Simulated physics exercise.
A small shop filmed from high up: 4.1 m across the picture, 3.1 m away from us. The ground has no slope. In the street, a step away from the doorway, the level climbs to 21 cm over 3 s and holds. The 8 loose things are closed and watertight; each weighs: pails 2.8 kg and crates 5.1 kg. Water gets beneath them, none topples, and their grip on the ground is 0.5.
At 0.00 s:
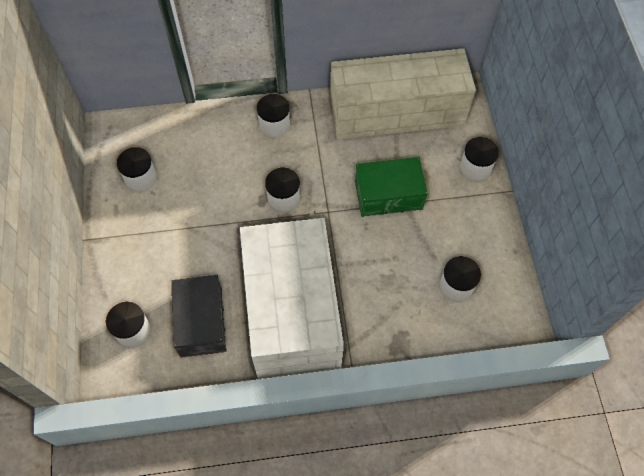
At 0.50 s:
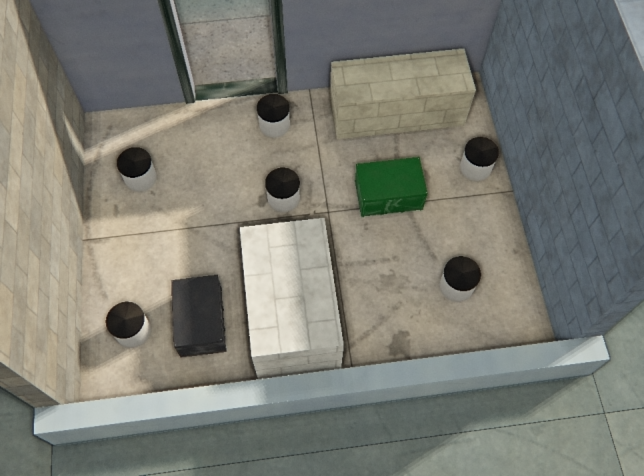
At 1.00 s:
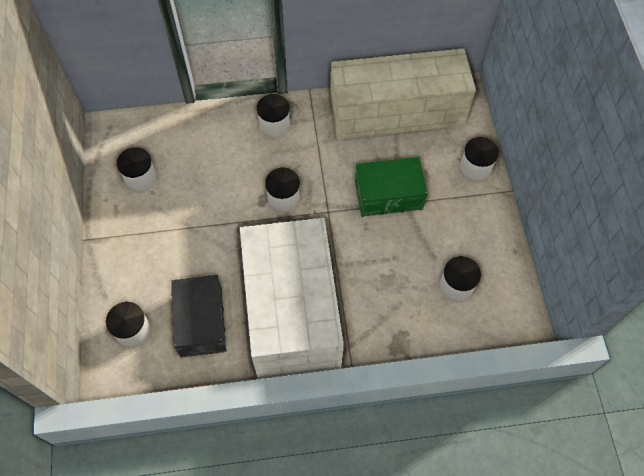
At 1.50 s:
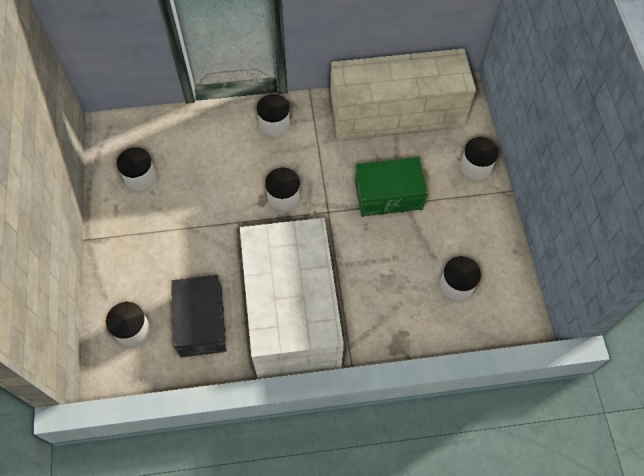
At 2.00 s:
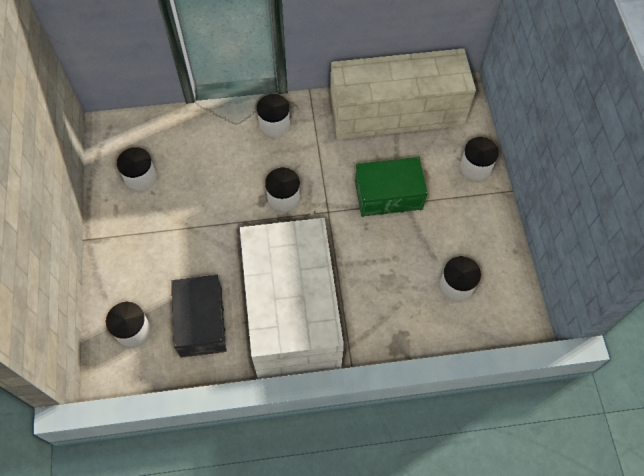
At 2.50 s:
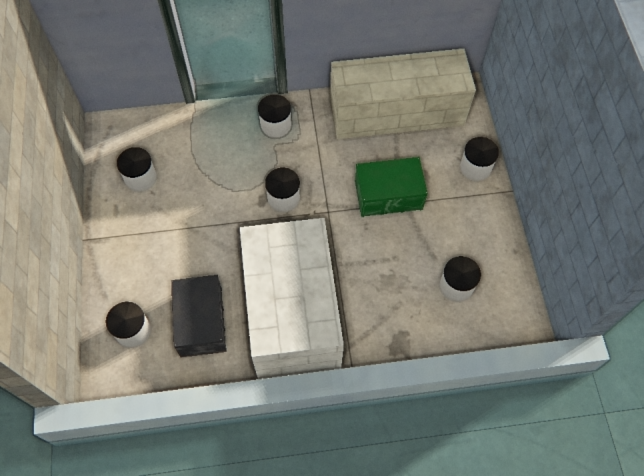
Water covers the street outside, then seeps through the doorway and spreads around a pail.
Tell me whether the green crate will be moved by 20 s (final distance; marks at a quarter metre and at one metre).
The green crate is nudged along.
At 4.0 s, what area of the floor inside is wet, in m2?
Some 5.5 m2.
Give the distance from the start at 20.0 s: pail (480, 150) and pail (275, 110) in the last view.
In that order: 80 cm, 100 cm.
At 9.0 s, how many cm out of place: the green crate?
About 50 cm.
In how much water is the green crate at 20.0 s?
About 17 cm.
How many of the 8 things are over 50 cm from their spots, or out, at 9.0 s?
By then 4.
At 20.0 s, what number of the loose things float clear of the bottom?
8 of them.
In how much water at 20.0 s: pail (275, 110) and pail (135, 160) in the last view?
About 12 and 17 cm.
After 4.0 s the green crate is near (397, 181), 0.1 m from its start, aground; 1 afloat.
After 9.0 s the green crate is near (442, 157), 0.5 m from its start, afloat; 7 afloat.
After 16.0 s the green crate is near (347, 189), 0.5 m from its start, afloat; 8 afloat.
After 20.0 s the green crate is near (436, 131), 0.6 m from its start, afloat; 8 afloat.
